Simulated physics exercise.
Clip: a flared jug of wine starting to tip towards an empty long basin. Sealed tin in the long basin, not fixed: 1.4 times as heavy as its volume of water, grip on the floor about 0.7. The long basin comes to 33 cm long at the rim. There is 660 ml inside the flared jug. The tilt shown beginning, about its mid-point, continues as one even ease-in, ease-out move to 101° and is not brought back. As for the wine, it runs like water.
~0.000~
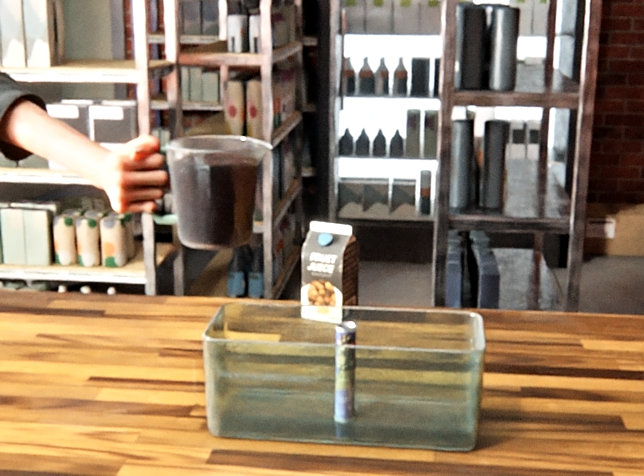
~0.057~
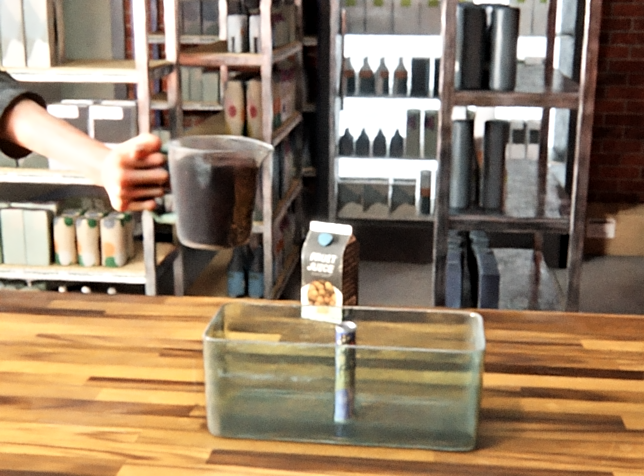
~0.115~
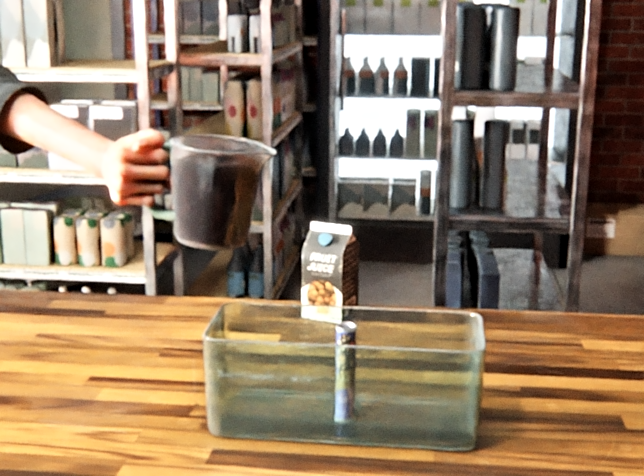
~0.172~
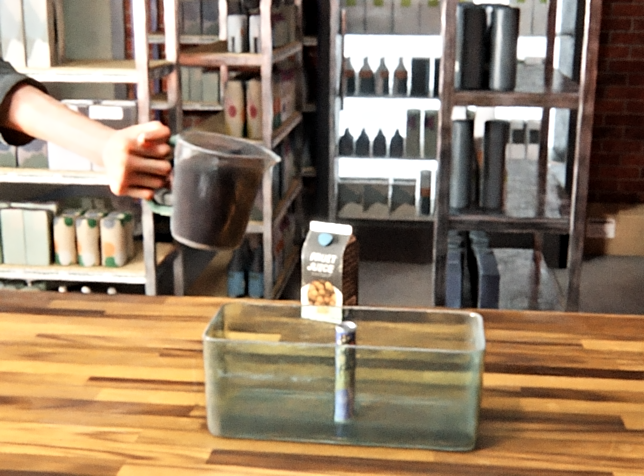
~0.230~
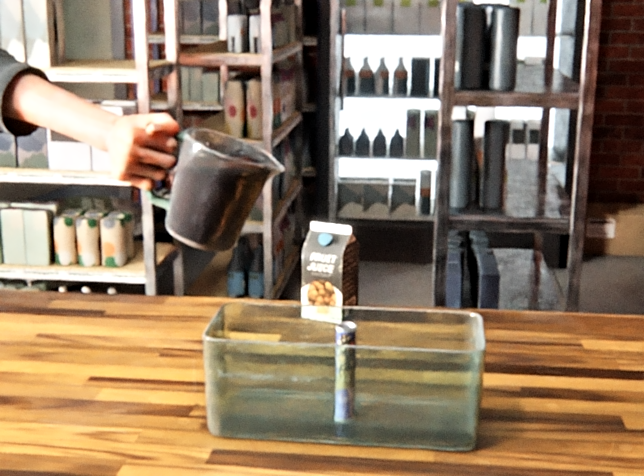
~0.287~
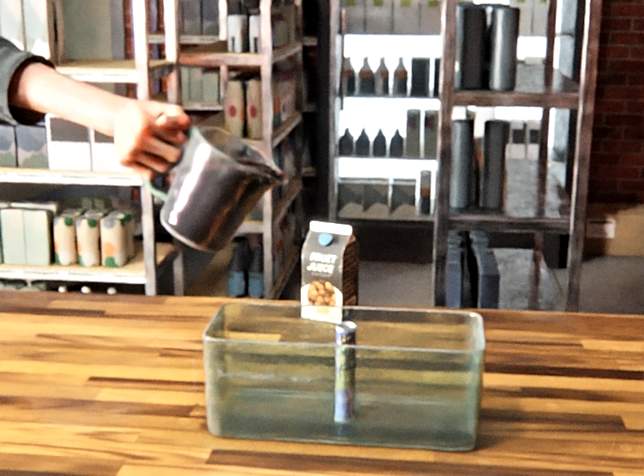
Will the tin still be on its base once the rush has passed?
No, it gets tipped over.
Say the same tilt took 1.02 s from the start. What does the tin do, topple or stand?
With that tilt, the tin tips.
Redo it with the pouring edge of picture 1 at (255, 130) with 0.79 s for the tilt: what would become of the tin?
After that, the tin overturns.
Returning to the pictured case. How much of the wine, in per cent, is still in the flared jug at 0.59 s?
Close to 60 in a hundred.
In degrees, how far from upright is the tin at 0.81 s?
The tilt is near 35°.
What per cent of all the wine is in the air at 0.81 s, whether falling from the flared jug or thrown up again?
Close to 20 %.
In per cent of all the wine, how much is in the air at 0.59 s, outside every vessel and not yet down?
It comes to about 26 percent.
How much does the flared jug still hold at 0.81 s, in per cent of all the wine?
What remains is about 16 percent of it all.
By 0.59 s the tilt is 86° and 61 per cent is still to pour; the tin stands where it began.
By 0.81 s the tilt is 101° and 16 per cent is still to pour; the tin leans 33°.
By 1.04 s the tilt is 101° and 2 per cent is still to pour; the tin lies on its side.
By 1.29 s the tilt is 101° and 0 per cent is still to pour; the tin lies on its side.
At rest the tin lies on its side.
